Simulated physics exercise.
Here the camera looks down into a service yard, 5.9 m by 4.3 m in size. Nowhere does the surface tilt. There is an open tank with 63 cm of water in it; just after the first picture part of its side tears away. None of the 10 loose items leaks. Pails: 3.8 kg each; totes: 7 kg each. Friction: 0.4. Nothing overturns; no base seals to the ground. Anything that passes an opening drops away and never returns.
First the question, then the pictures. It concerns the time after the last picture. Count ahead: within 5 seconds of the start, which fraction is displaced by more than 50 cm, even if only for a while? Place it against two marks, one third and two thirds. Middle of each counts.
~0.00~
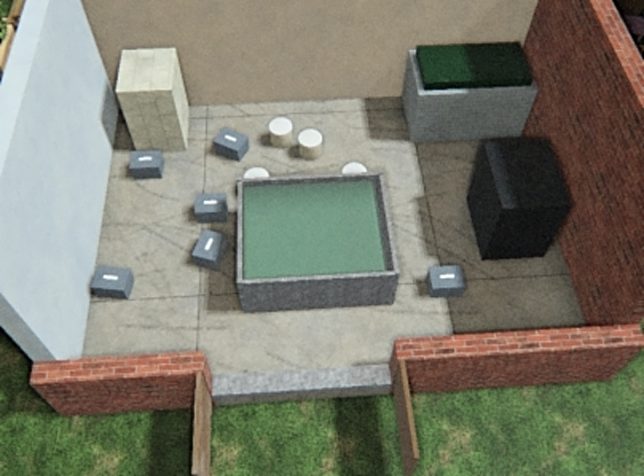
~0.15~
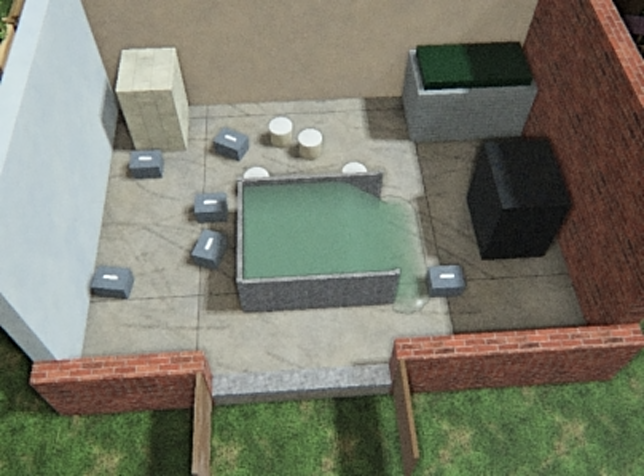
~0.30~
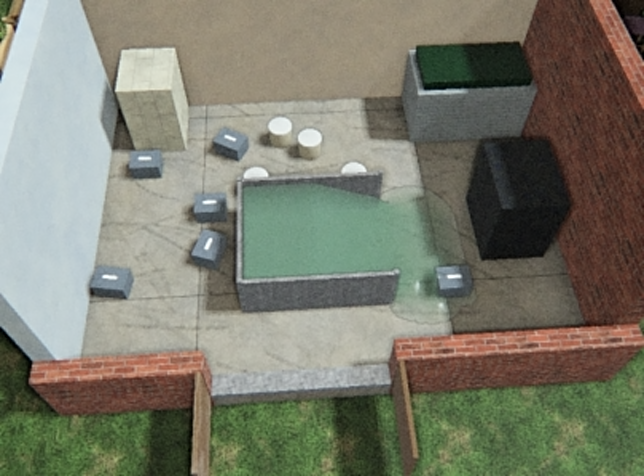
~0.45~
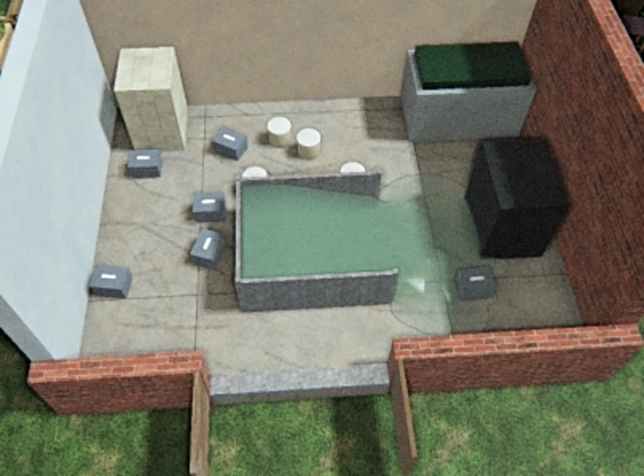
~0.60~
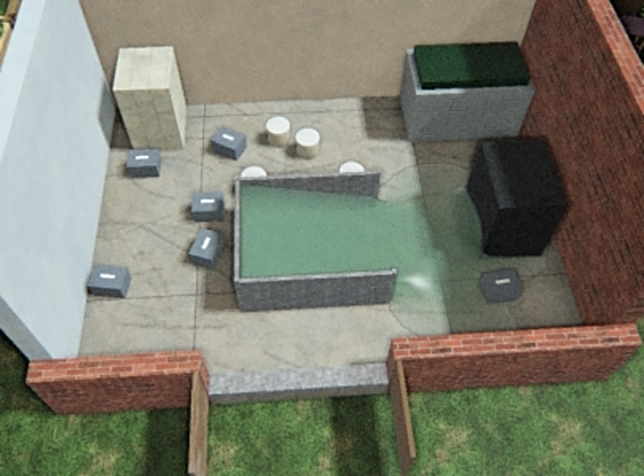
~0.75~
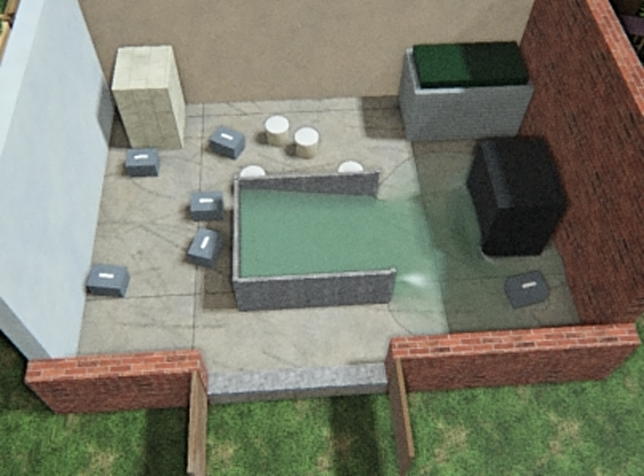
Between the two marks.
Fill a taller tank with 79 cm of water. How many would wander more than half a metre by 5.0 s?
It would come to 5 of them.
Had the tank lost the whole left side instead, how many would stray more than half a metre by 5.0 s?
In that case the number is 9.
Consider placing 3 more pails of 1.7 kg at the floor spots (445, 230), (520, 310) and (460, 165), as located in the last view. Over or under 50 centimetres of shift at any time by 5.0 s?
In the order asked: Farther than that, farther than that, farther than that.
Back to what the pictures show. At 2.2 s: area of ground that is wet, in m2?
Somewhere about 10.5 m2, give or take.
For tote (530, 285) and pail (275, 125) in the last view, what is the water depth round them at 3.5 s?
I'd put it at 21 cm and 2 cm respectively.
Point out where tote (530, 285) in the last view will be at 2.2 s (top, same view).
My estimate: Around (570, 290).
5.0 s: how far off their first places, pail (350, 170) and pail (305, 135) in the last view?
Shifts in order: 120 cm; 150 cm.
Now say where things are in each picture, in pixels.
The first frame shows a tote at (447, 277) rests on the ground; a pail at (281, 126) rests on the ground; 2.4 m2 under water; 0 of 10 have shifted.
The second frame shows a tote at (447, 277), on the bottom; a pail at (281, 126) rests on the ground; 3.2 m2 under water; 0 of 10 have shifted.
The third frame shows a tote at (454, 277), on the bottom, 9 cm from its start; a pail at (280, 126) rests on the ground; water covers 4.2 m2; 1 of 10 have shifted.
The fourth frame shows a tote at (477, 279) rests on the ground, 38 cm from its start; a pail at (279, 125), on the bottom; water covers 5.1 m2; 1 of 10 have shifted.
The fifth frame shows a tote at (503, 282), on the bottom, 70 cm from its start; a pail at (278, 125) rests on the ground; water covers 6.0 m2; 1 of 10 have shifted.
The sixth frame shows a tote at (529, 285) rests on the ground, 102 cm from its start; a pail at (277, 125), on the bottom; water covers 7.0 m2; 1 of 10 have shifted.
After 1.1 s 1 of 10 are over 50 cm from their spots; 1 afloat.
After 2.2 s 1 of 10 are over 50 cm from their spots; 1 afloat.
After 3.5 s 2 of 10 are over 50 cm from their spots; 1 afloat.
After 5.0 s 3 of 10 are over 50 cm from their spots, and 4 have been at some point; 4 afloat.
